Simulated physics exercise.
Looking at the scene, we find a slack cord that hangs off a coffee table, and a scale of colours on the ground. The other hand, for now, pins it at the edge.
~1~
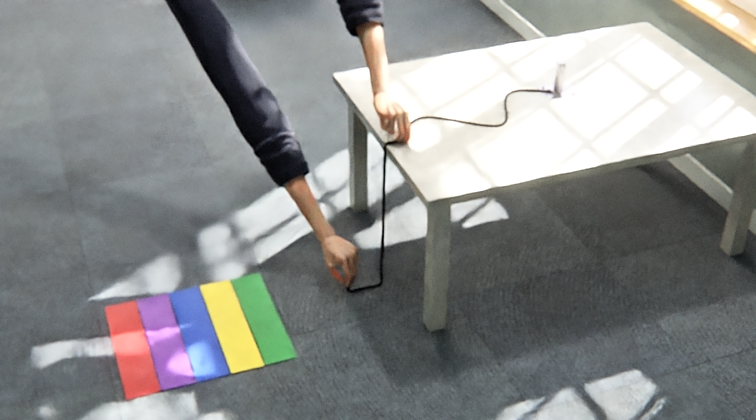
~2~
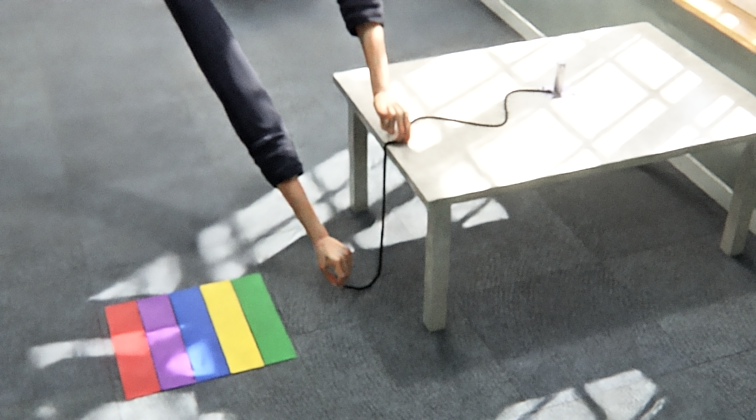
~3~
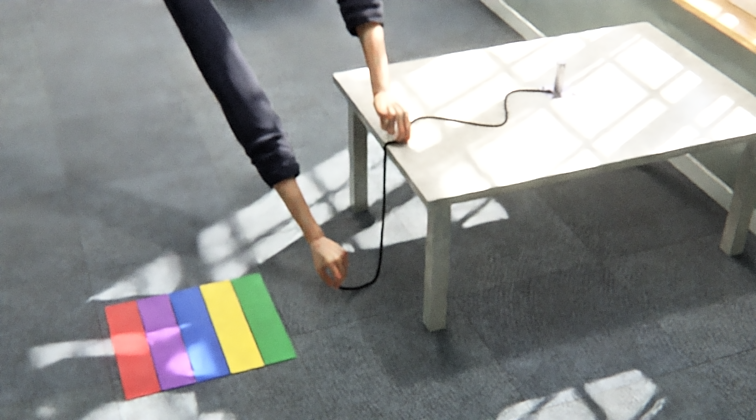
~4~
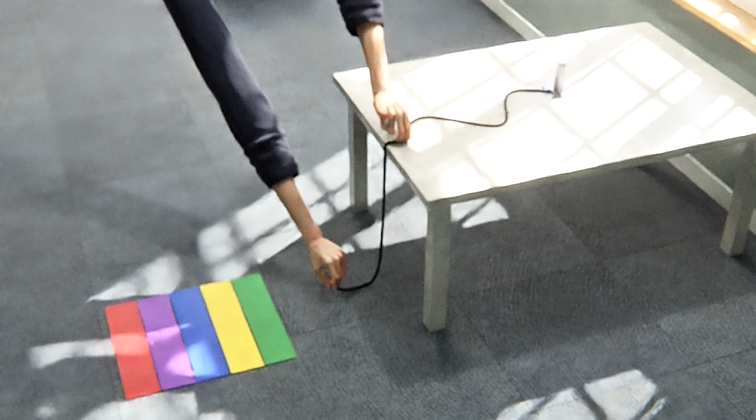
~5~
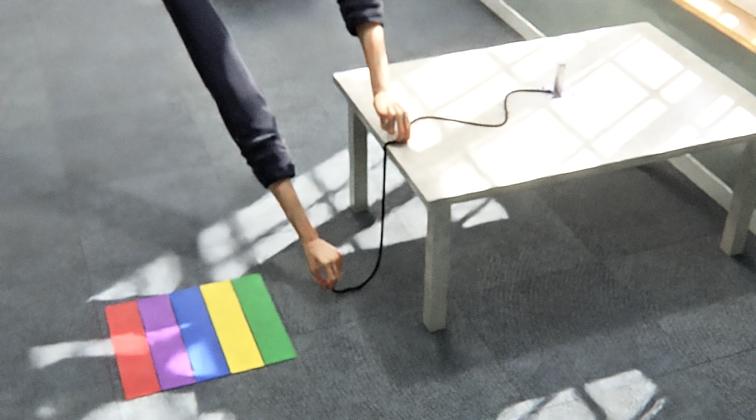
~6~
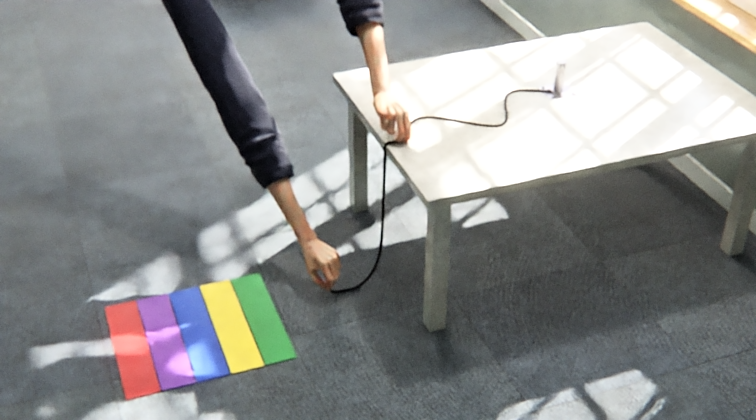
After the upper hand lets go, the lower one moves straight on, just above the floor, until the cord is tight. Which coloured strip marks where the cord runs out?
Purple.
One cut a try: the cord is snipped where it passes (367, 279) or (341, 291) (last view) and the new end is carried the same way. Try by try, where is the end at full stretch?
The pixels are close to (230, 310) and (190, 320), one per try.
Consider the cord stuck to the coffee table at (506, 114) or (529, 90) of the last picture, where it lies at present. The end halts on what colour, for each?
The end lands on blue the first time and on purple the second time.
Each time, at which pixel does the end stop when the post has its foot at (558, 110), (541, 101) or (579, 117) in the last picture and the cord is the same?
In order, the pixels are (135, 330), (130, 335) and (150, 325).
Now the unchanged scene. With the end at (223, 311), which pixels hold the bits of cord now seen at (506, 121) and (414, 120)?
(465, 116) and (381, 146), approximately.
Early on, end near (223, 311); over yellow.
Midway, end near (184, 320); over blue.
At the end of the slack, end near (160, 325); over purple. It halts on the purple strip.
